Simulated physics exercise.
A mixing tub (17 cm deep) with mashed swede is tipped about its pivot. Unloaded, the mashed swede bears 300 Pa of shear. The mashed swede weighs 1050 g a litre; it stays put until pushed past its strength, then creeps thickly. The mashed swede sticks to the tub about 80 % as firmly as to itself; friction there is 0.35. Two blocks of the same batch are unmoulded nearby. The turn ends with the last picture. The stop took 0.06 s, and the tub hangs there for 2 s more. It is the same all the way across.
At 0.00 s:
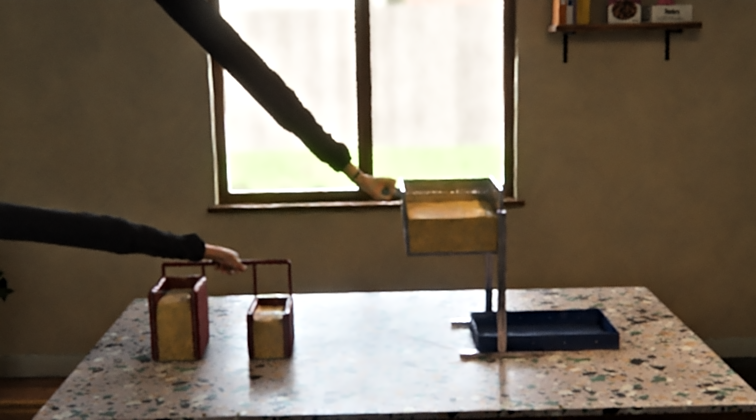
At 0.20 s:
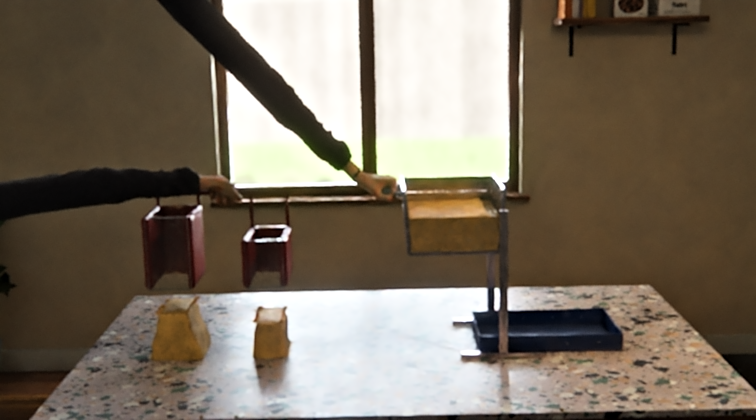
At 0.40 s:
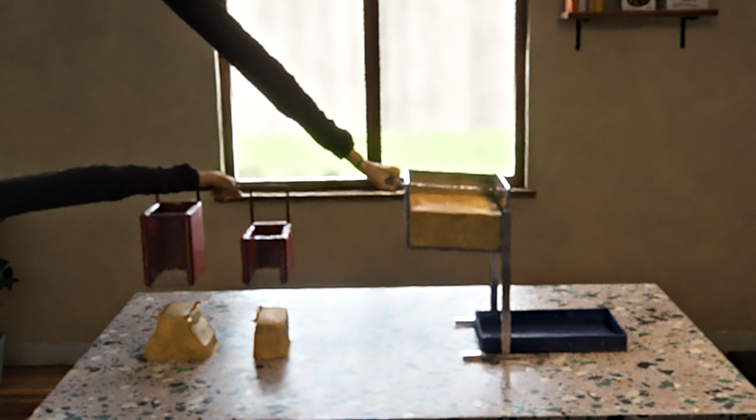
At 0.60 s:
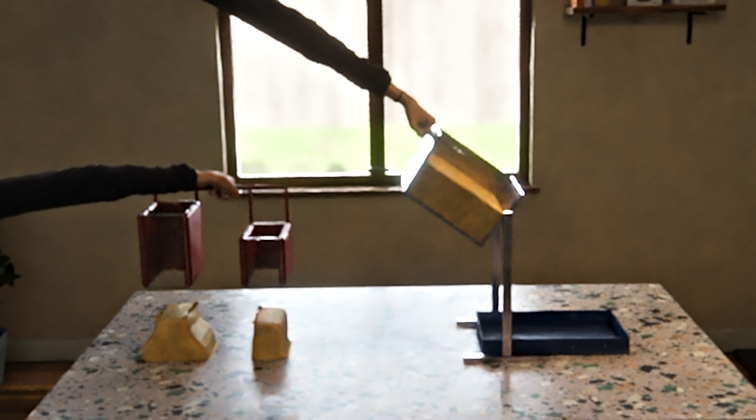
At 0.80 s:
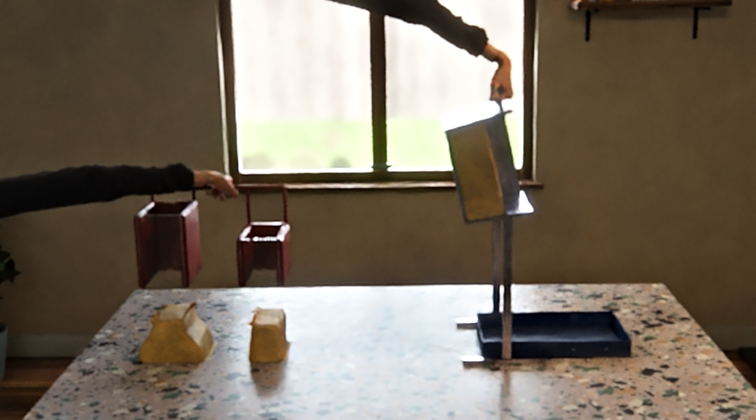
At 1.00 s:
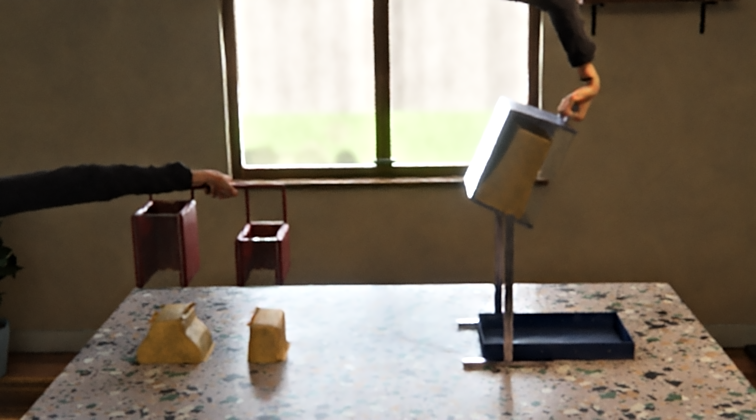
At the start, one hand holds a pair of red moulds around yellowish blocks while another grips a raised tub of mash. The moulds lift clear, and the left block slumps noticeably lower while the right one barely changes. The hand then swings the tub up and over rightward, past upright, the mash still inside.
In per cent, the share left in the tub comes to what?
The share left in the tub is near 0 %.
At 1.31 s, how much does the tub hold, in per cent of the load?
Near 0 %.
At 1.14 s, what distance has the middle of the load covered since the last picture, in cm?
Roughly 12 cm.
By 1.14 s, the tub is at 113 degrees and holds 42 %.
By 1.31 s, the tub is at 113 degrees and holds 0 %.
By 1.48 s, the tub is at 113 degrees and holds 0 %.
By 1.65 s, the tub is at 113 degrees and holds 0 %.
By 3.00 s, at the end, the tub is at 113 degrees and holds 0 %.
